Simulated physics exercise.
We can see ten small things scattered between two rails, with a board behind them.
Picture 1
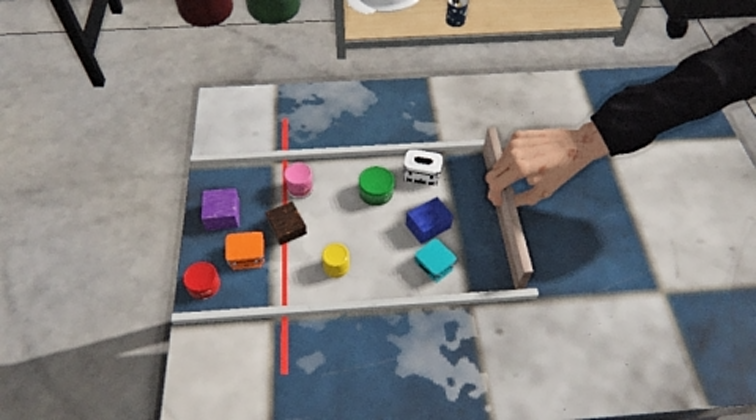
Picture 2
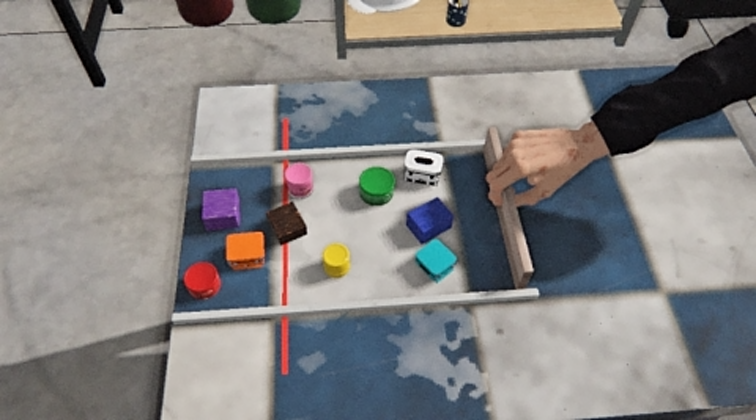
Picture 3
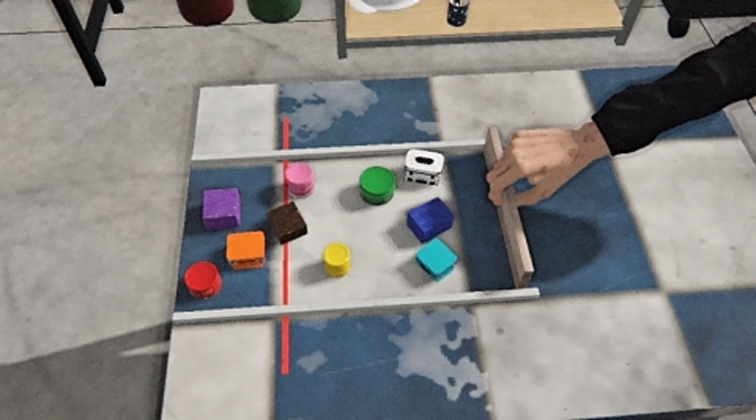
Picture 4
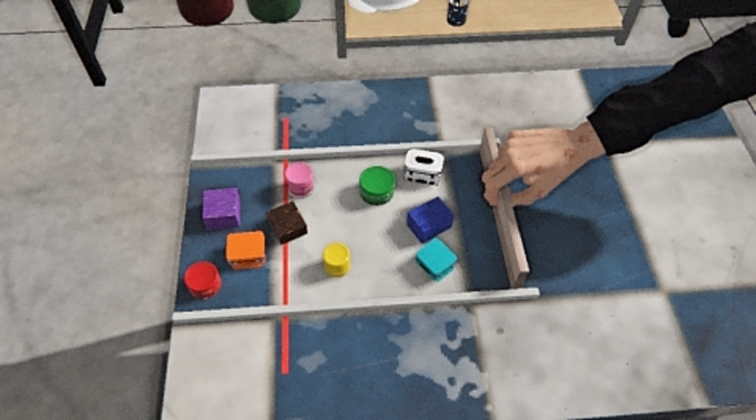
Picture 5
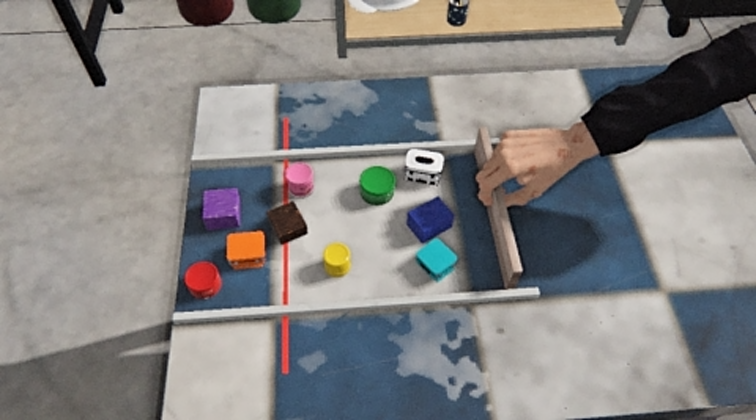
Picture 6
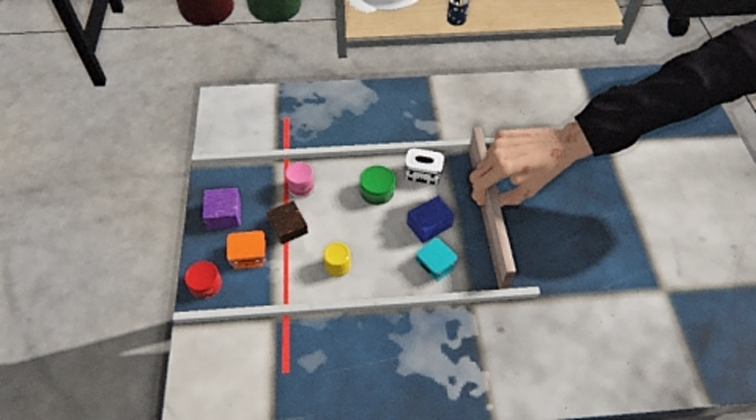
At first, ten small colourful objects sit scattered between two pale rails, some left of a red line, while a hand holds a board at the right. The hand then slides the board slightly left, toward the objects, which stay where they are with a gap still showing.
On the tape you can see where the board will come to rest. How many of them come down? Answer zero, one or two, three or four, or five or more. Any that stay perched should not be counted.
Zero.
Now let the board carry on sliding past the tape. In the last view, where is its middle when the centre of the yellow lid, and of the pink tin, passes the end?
Roughly (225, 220); roughly (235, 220).
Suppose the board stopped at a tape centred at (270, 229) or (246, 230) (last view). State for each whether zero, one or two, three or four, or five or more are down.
The falls would be zero; either one or two.
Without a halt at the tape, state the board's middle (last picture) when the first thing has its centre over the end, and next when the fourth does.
(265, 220), then (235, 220).
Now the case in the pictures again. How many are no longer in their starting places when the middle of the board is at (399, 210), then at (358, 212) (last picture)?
At first I count 4, and then 5.
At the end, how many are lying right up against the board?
Tally at the end: 4.
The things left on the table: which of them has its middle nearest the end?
Result: Purple block.
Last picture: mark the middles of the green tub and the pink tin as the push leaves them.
Green tub: About (268, 199); pink tin: About (236, 185).
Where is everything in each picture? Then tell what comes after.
Red tub (202, 281); purple block (221, 210); orange case (246, 251); board (505, 204); tape (285, 229), in the first frame.
Purple block (221, 209); yellow lid (336, 261), in the second frame.
Orange case (247, 250); blue block (430, 220), in the third frame.
Red tub (203, 280); green tub (377, 186), in the fourth frame.
Purple block (222, 209); pink tin (300, 181), in the fifth frame.
Red tub (203, 280); purple block (222, 209); orange case (247, 250); board (490, 204); tape (286, 228), in the sixth frame.
A little later, none off yet; red tub at rest near (203, 280); purple block at rest near (222, 209); orange case at rest near (247, 250).
Next, none off yet; red tub at rest near (203, 280); purple block at rest near (222, 209); orange case moving near (239, 251).
When it is over, the number that fall off is zero.
